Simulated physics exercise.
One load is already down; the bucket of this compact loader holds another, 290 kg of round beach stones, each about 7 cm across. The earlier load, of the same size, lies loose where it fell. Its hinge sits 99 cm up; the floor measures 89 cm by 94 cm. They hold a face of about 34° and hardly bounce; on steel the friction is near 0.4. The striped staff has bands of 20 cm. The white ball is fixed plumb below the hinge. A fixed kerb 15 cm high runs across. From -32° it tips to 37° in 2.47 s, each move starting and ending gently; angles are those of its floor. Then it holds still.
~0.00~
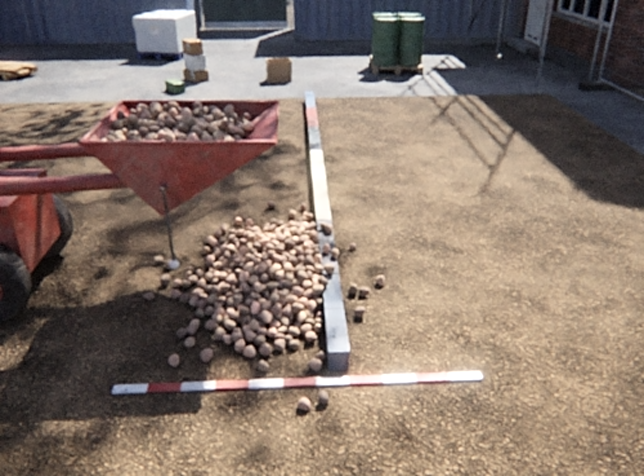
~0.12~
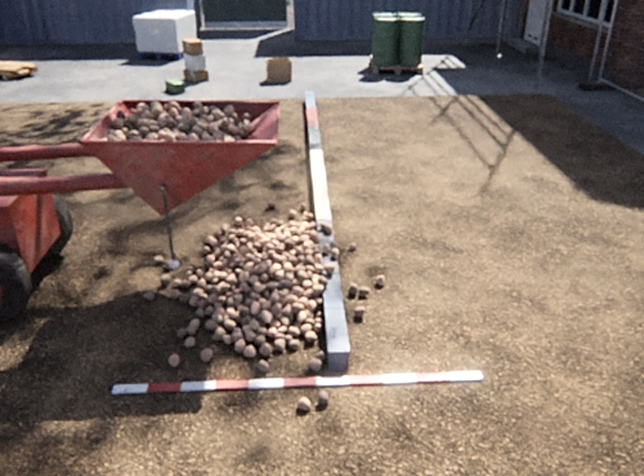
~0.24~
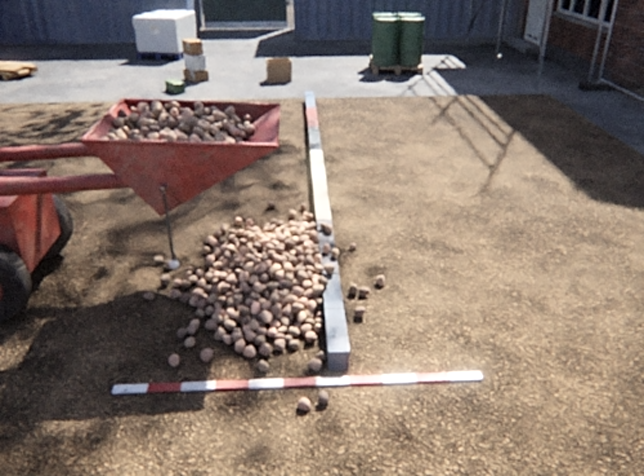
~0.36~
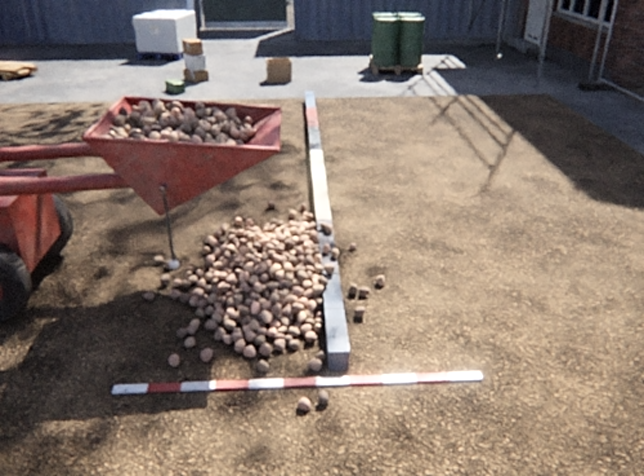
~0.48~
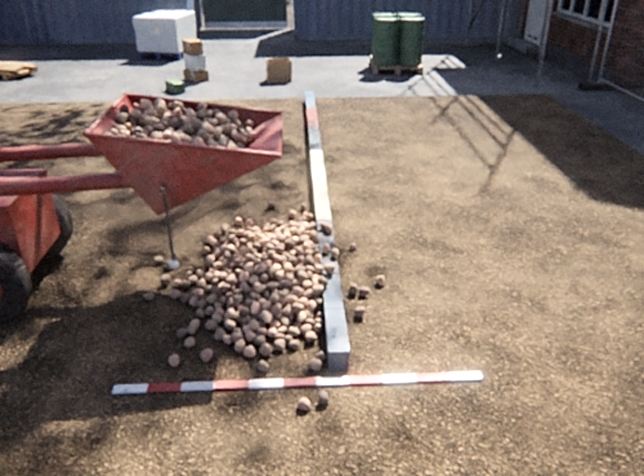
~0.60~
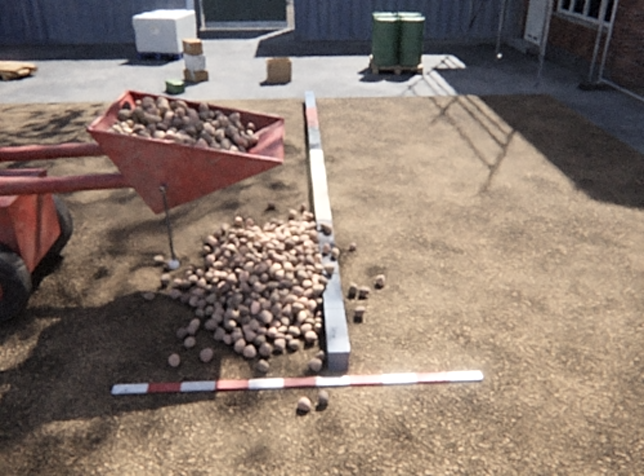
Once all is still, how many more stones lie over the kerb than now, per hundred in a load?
Roughly 24 per cent of a load more.
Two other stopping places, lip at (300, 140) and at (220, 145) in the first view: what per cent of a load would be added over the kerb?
First some 50, then 0 per cent.
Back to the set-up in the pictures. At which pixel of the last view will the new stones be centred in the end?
Near (298, 256).
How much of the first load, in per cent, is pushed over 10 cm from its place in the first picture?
Roughly 5 per cent of them.
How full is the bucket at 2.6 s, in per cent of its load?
About 10 per cent.
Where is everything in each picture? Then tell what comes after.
The first frame shows lip at (276, 143), floor tilted -32°, highest stones at (169, 112). The earlier load is highest near (271, 250), 22 cm above ground level, 99 % on this side of the kerb, 1 % over the kerb.
In the second frame, the bucket is at -32°, its lip at (276, 144); the top of the load is at (161, 112); the stones move at 0.0 m/s on average.
The third frame shows lip at (277, 146), floor tilted -30°, highest stones at (162, 111); the stones move at 0.1 m/s on average.
In the fourth frame, the bucket is at -28°, its lip at (279, 151); the top of the load is at (152, 110); the stones move at 0.1 m/s on average.
The fifth frame shows lip at (281, 156), floor tilted -25°, highest stones at (154, 108); the stones move at 0.1 m/s on average.
In the sixth frame, the bucket is at -22°, its lip at (282, 163); the top of the load is at (149, 109); the stones move at 0.1 m/s on average.
After 1.9 s the floor is at 26°; in per cent of one load, 84 in the bucket, 115 on this side of the kerb, 1 over the kerb; the foremost stones are at (350, 270).
After 2.6 s the floor is at 37°; in per cent of one load, 11 in the bucket, 176 on this side of the kerb, 13 over the kerb; the foremost stones are at (401, 271).
After 2.9 s the floor is at 37°; in per cent of one load, 0 in the bucket, 179 on this side of the kerb, 22 over the kerb; the foremost stones are at (420, 265).
After 5.4 s the floor is at 37°; in per cent of one load, 0 in the bucket, 176 on this side of the kerb, 24 over the kerb; the foremost stones are at (427, 264). Net gain over the kerb, 24.
